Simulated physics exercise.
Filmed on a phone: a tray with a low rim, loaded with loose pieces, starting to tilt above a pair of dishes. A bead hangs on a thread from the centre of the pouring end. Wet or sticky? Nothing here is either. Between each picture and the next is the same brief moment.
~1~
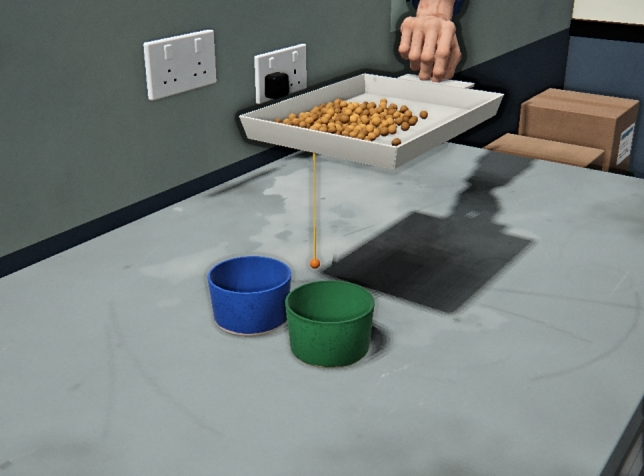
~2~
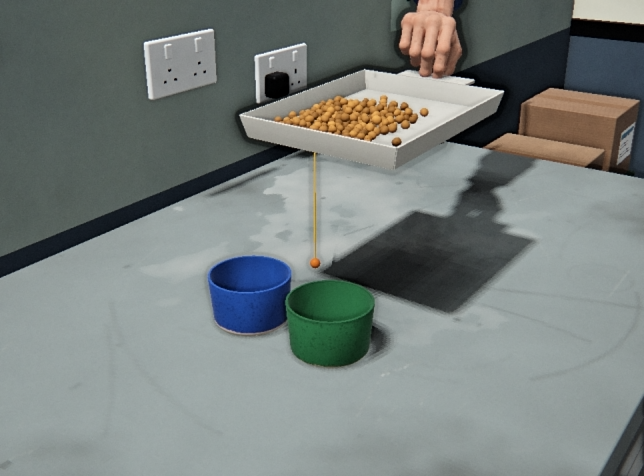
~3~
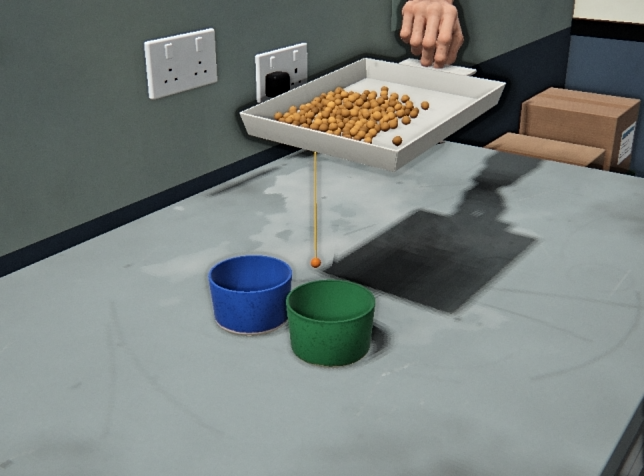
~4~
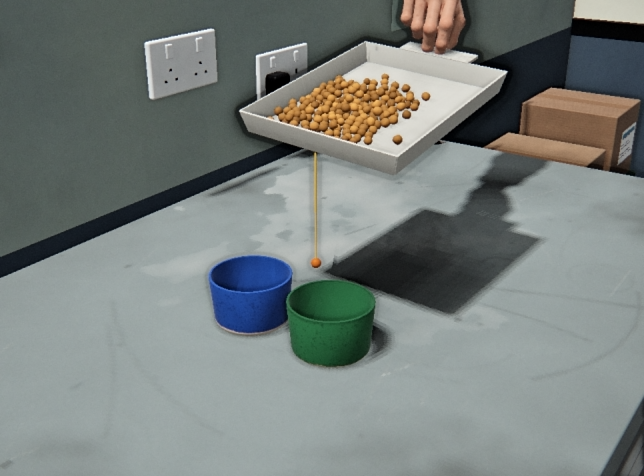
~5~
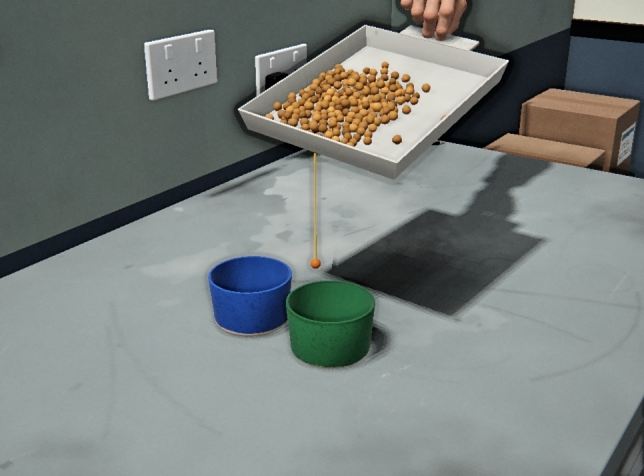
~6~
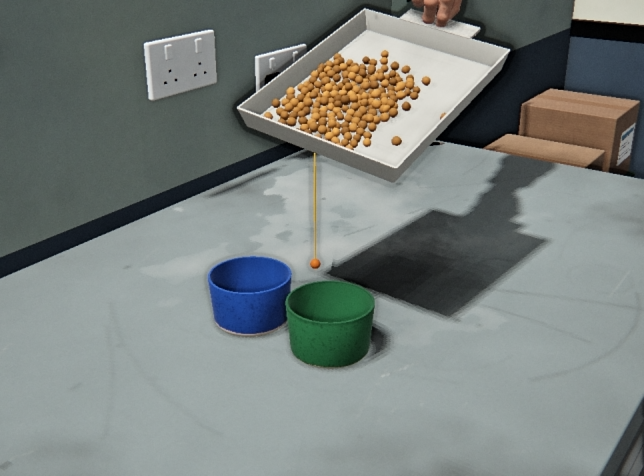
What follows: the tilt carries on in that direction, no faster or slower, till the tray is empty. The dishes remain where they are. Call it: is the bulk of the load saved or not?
The bulk is not saved.
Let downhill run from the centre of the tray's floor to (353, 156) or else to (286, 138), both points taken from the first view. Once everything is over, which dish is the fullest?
The right-side dish, then the left-side dish.
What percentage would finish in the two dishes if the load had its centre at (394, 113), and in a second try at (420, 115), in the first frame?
The first start yields 30 per cent, the second 30 per cent.
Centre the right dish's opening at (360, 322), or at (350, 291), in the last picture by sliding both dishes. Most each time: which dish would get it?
Taking the places in turn, it's the right side and then the right side.
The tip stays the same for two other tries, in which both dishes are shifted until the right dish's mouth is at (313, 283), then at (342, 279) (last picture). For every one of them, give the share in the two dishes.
Trial 1: 0 percent; trial 2: 0 percent.
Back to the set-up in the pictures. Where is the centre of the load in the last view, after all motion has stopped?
Around (375, 361).
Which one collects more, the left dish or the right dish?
In the end, the right-side dish gets more.
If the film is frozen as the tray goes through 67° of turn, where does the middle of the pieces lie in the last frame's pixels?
In the last view, the load is centred near (356, 134).
Just after the last frame, tray tipped steeply; almost all on the tray; just a few outside both; just a few in the air.
A moment on, tray tipped past a quarter turn; about a tenth on the tray; roughly a quarter in the right dish; roughly half outside both; roughly a quarter in the air.
Further on, tray tipped past a quarter turn; roughly a third in the right dish; roughly two thirds outside both.
When it is over, tray tipped past a quarter turn; roughly a third in the right dish; not one in the left dish; roughly two thirds outside both.
